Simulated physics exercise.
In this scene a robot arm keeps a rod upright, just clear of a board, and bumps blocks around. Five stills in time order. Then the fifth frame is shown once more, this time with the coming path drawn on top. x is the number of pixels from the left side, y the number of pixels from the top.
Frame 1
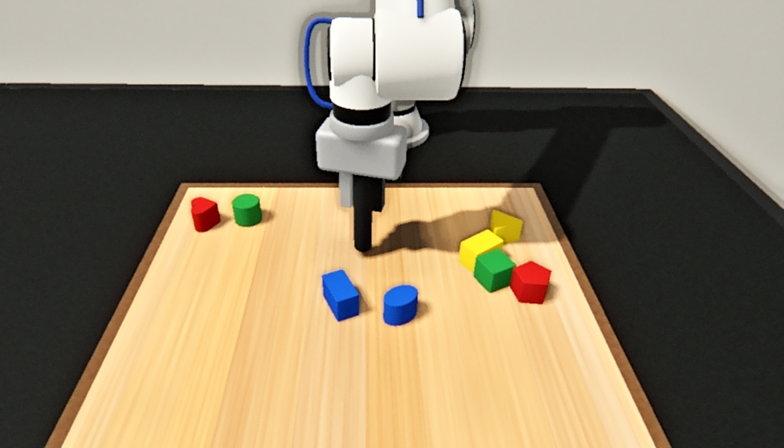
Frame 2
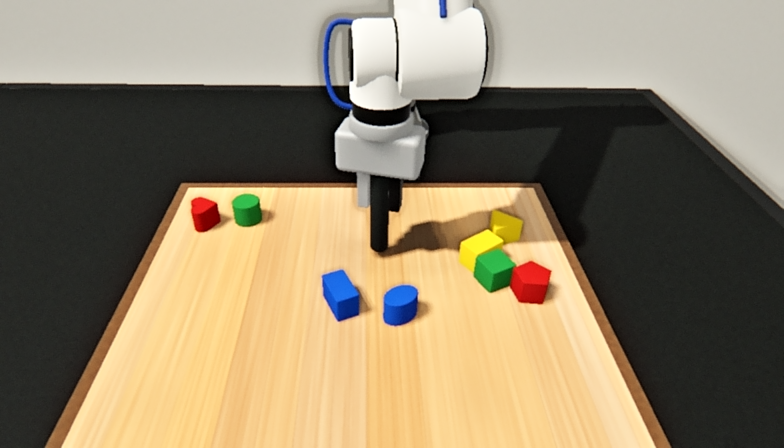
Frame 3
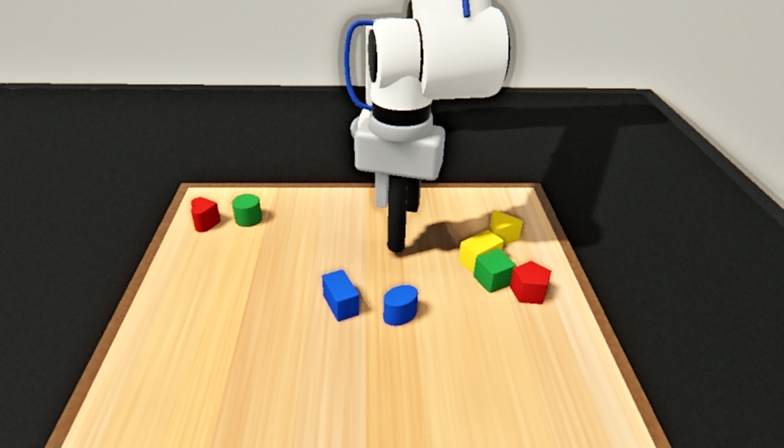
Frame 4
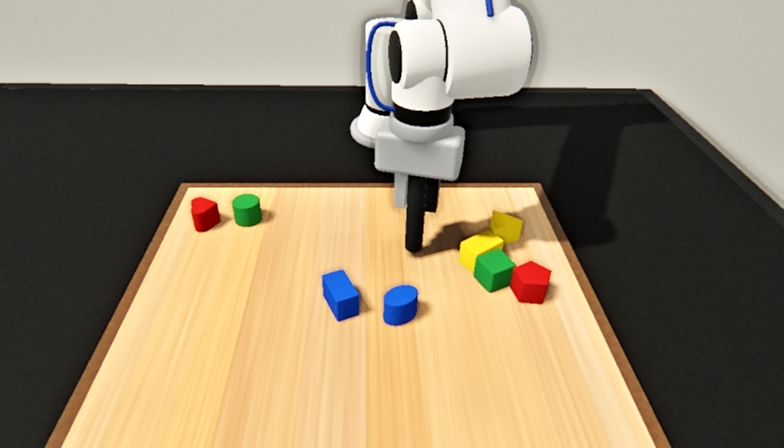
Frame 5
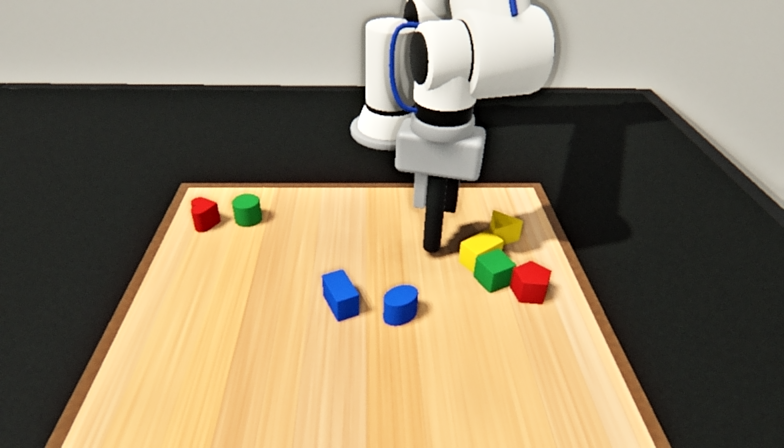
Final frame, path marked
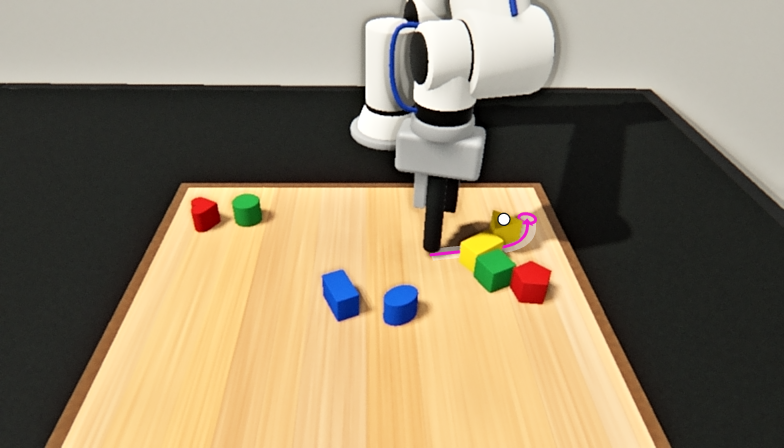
In the video, a white robot arm holding a dark rod just above a wooden board moves steadily right toward a cluster of yellow, green and red blocks, while all the blocks, including the blue ones, stay still.
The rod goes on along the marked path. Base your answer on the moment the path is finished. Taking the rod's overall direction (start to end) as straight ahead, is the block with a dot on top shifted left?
Short answer: Yes.
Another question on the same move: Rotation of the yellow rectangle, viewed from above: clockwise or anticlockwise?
Clockwise.
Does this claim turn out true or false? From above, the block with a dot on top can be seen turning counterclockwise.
The claim holds.
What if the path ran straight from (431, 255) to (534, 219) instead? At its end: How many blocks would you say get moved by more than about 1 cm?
One moves.
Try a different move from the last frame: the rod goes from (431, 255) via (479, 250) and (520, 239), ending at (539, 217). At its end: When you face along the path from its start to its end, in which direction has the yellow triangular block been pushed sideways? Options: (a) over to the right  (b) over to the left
Option b.
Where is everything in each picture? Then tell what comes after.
Rod tip at (363, 248); block tops, yellow rectangle at (483, 241); green square block at (496, 260); yellow triangular block at (504, 219), in the first frame.
Rod at (379, 248); blocks unchanged, in the second frame.
Rod at (396, 248); blocks unchanged, in the third frame.
Rod at (413, 248); blocks unchanged, in the fourth frame.
Rod at (431, 248); yellow rectangle at (483, 241); green square block at (496, 260); yellow triangular block at (504, 219), in the fifth frame.
Path on the board, from (431, 255) by way of (476, 250) and (518, 242) to (527, 218); the dot is on the yellow triangular block.
The first path, step by step. One third of the way, rod at (478, 244); yellow rectangle at (489, 243), turned 10° clockwise.
Two thirds of the way, rod at (519, 235); yellow rectangle at (492, 243), turned 25° clockwise; yellow triangular block at (518, 211), turned 90° anticlockwise.
At the end, rod at (529, 212); yellow rectangle at (492, 243), turned 25° clockwise; green square block in place; yellow triangular block at (514, 195), turned 155° anticlockwise.
